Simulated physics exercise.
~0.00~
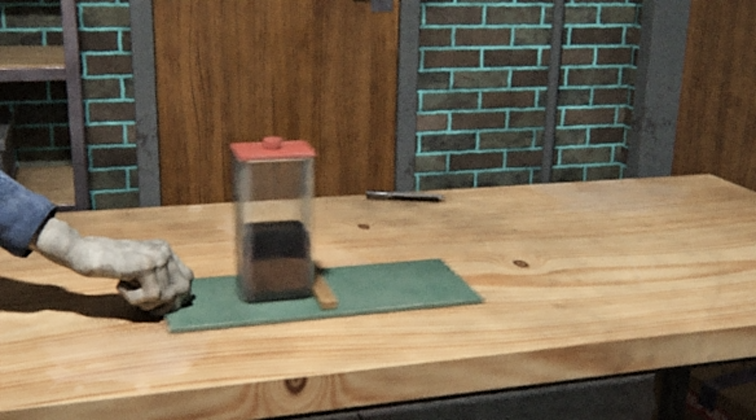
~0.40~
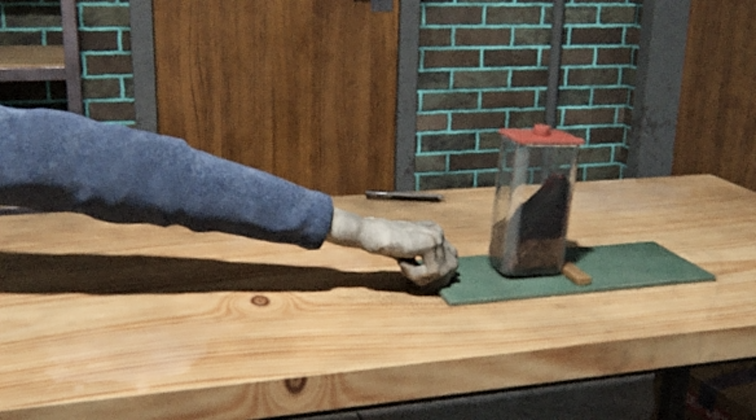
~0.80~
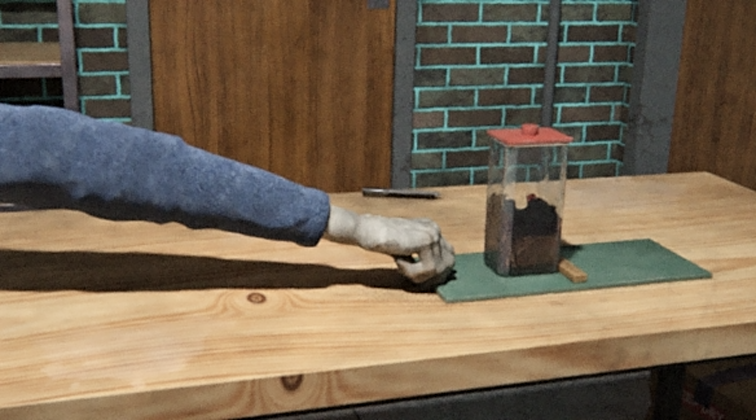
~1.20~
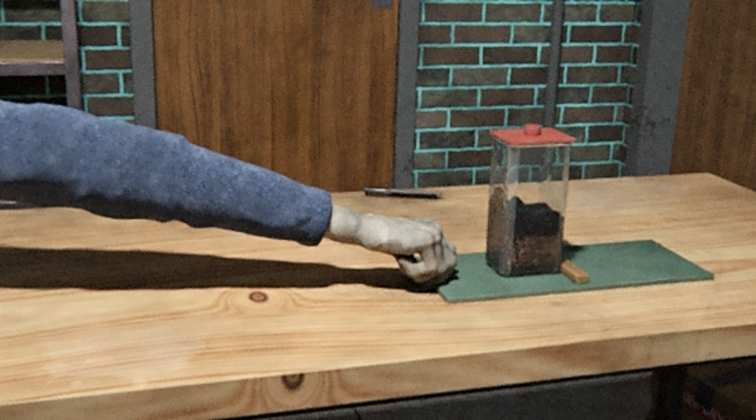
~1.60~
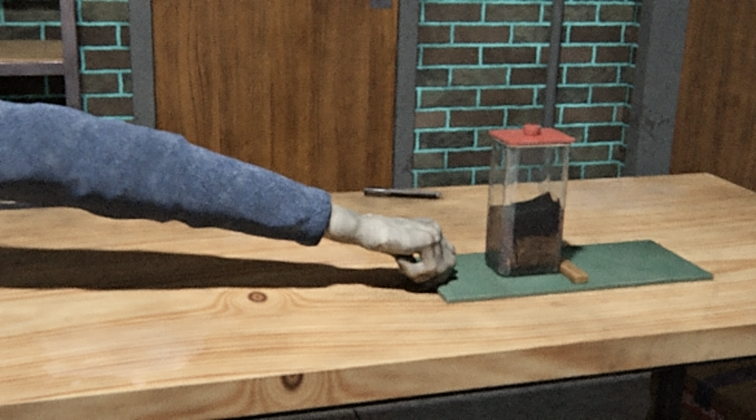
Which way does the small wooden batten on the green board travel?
The batten moves to the right along the table, together with the board that the hand is pushing.
